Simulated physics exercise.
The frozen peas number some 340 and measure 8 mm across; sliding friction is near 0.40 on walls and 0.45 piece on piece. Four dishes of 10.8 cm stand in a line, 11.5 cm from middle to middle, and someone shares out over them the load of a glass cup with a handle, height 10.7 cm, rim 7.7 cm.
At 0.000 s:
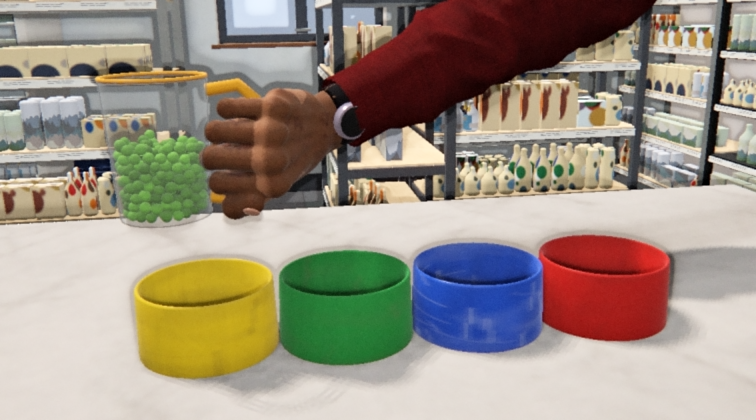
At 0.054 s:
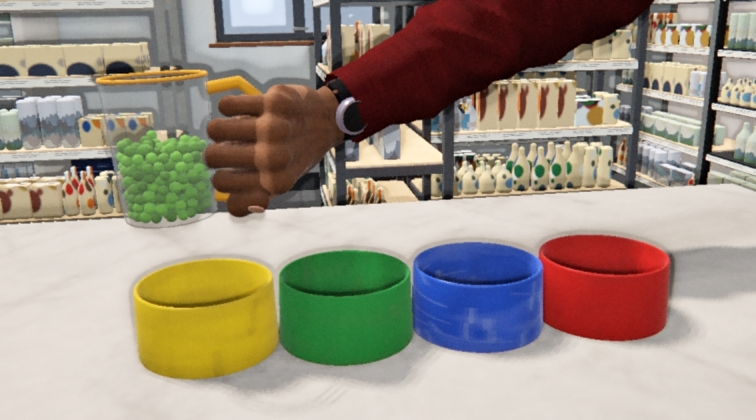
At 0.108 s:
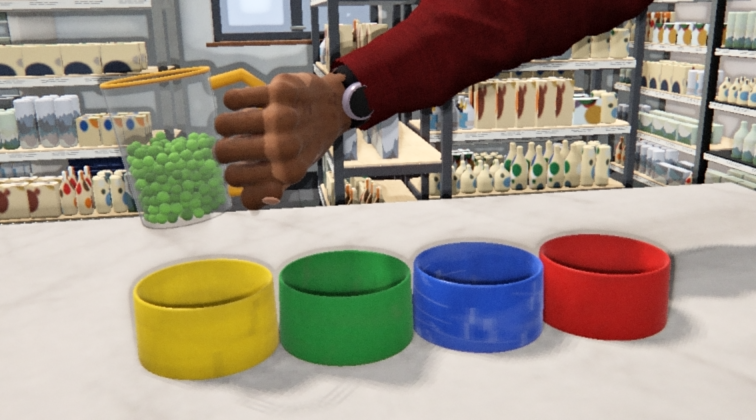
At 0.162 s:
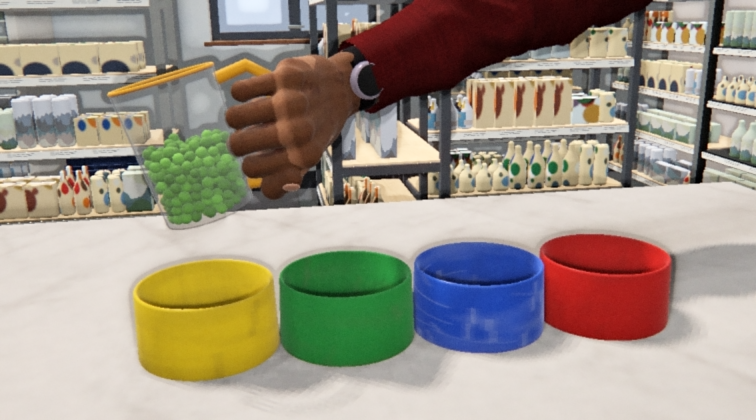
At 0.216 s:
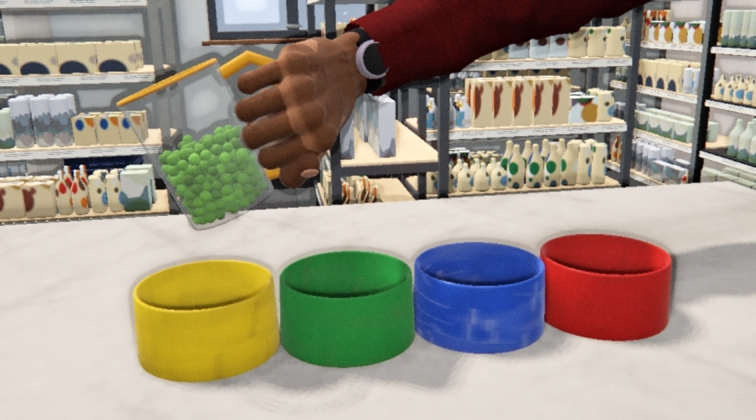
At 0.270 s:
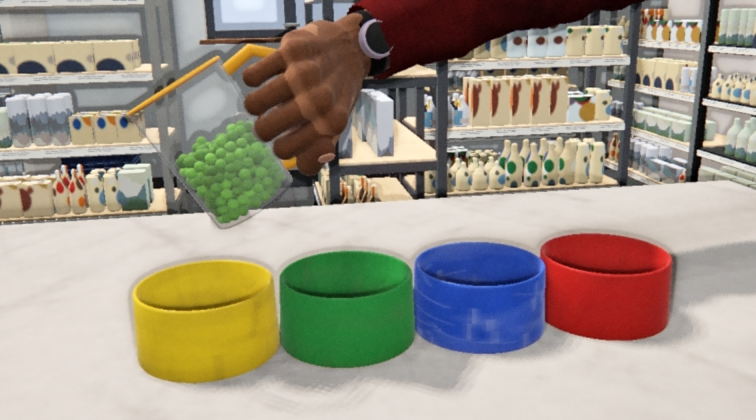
In this clip, a hand holding a clear cup of green peas by its handle moves it slightly to the right while steadily tilting it, behind a row of yellow, green, blue and red dishes that stay still.
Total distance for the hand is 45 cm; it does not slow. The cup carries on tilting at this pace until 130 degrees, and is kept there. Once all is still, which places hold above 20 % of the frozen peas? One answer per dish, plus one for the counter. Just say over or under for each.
My prediction: Red dish: Its share will not exceed a fifth. Blue dish: Its share will not exceed a fifth. Green dish: Its share will exceed a fifth. Yellow dish: Its share will not exceed a fifth. Counter: Its share will not exceed a fifth.
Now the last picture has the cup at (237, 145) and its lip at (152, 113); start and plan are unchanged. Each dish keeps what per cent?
Then red 0, blue 70, green 20, and yellow 0.
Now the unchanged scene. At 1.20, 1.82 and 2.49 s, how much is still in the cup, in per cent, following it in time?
At the three moments: 0, 0 and 0 percent.
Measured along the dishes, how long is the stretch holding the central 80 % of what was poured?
7 cm.
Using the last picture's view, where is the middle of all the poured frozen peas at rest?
Once everything settles, the centre is around (348, 315).
After 1.20 s, tilt 130 degrees; cup holds 0 %, green 95 %.
After 1.82 s, tilt 130 degrees; cup holds 0 %, green 100 %.
After 2.49 s, tilt 130 degrees; cup holds 0 %, green 100 %.
At rest (2.8 s), red 0 %, blue 0 %, green 100 %, yellow 0 %, counter 0 %.
